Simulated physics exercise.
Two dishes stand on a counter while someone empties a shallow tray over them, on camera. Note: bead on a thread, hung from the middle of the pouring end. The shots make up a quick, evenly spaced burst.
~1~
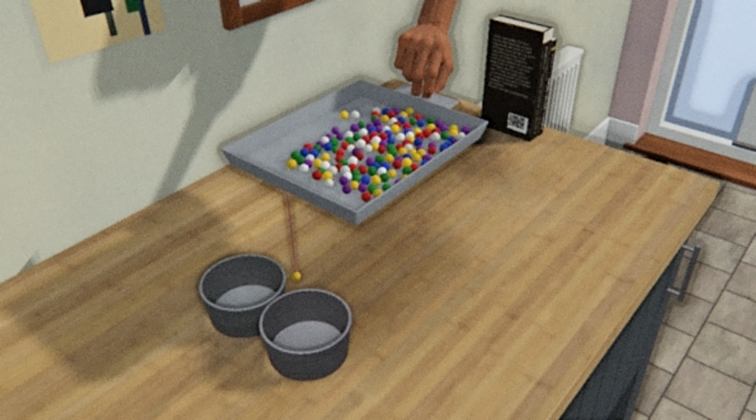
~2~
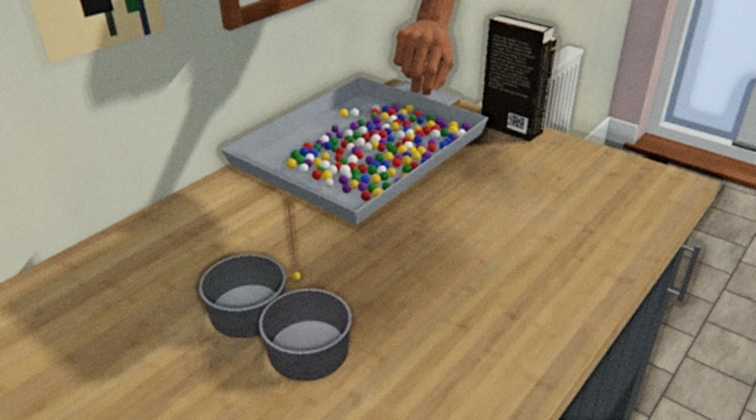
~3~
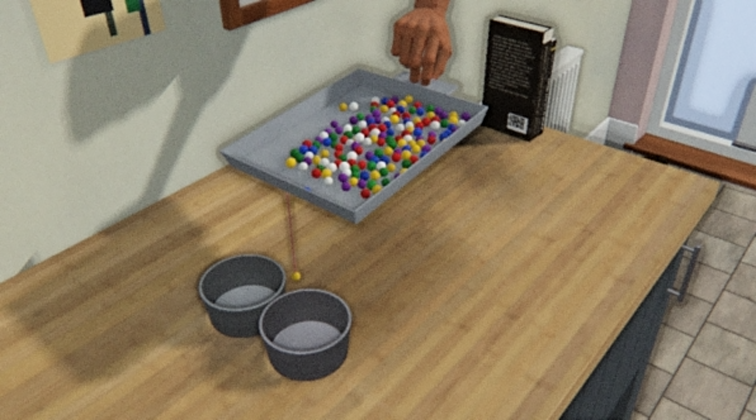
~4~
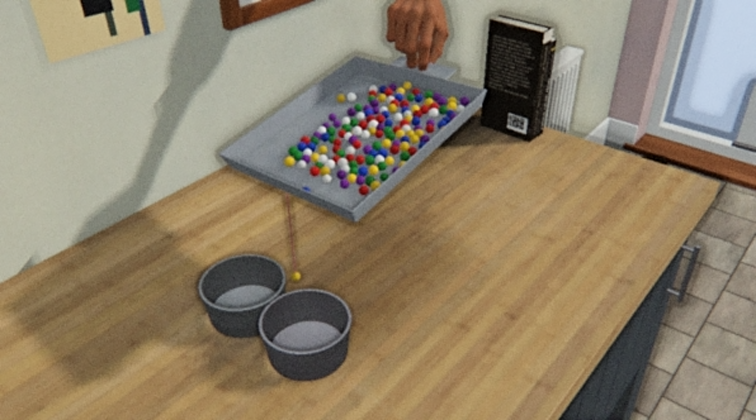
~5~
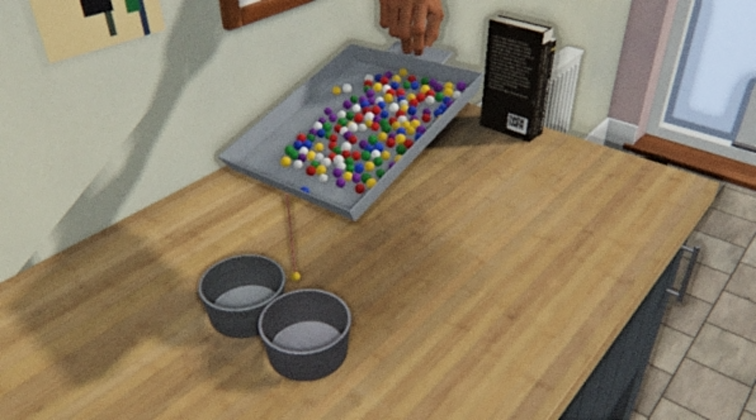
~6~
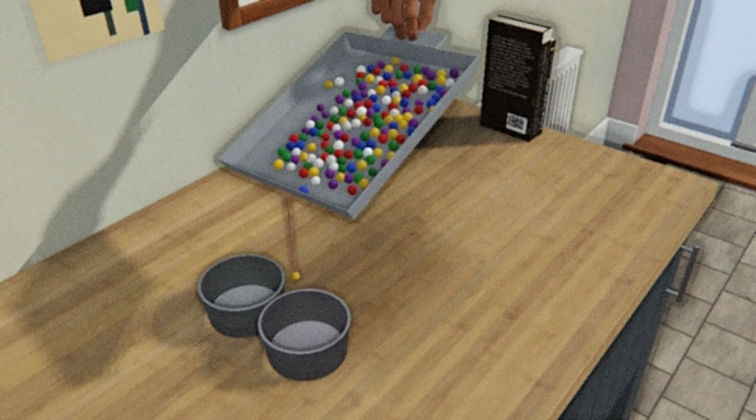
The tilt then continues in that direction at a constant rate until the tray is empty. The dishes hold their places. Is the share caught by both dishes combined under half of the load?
I expect most of the load to be saved.
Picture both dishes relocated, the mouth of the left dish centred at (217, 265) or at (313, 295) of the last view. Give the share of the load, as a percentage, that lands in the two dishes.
About 80% on the first try and 0% on the second.
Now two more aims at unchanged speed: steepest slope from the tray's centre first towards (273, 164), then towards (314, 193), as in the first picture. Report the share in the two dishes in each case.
The first comes to 40 %, while the second comes to 60 %.
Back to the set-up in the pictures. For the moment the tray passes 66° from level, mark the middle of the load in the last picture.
Look close to (259, 175) in the last picture.
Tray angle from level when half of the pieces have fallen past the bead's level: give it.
About 95°.
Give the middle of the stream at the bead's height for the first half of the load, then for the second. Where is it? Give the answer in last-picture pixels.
First roughly (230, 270), then roughly (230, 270).
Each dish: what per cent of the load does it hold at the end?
Left dish: 60 %, right dish: 10 %.
Soon after the last picture, tray tipped steeply; most on the tray; a stray few in the left dish; a stray few outside both; about a quarter in the air.
A little later, tray tipped past a quarter turn; a small part on the tray; a small part in the right dish; about half in the left dish; about a quarter outside both; about a quarter in the air.
Later still, tray tipped past a quarter turn; a small part in the right dish; about two thirds in the left dish; about a third outside both.
By the end, tray tipped past a quarter turn; a small part in the right dish; about two thirds in the left dish; about a third outside both.
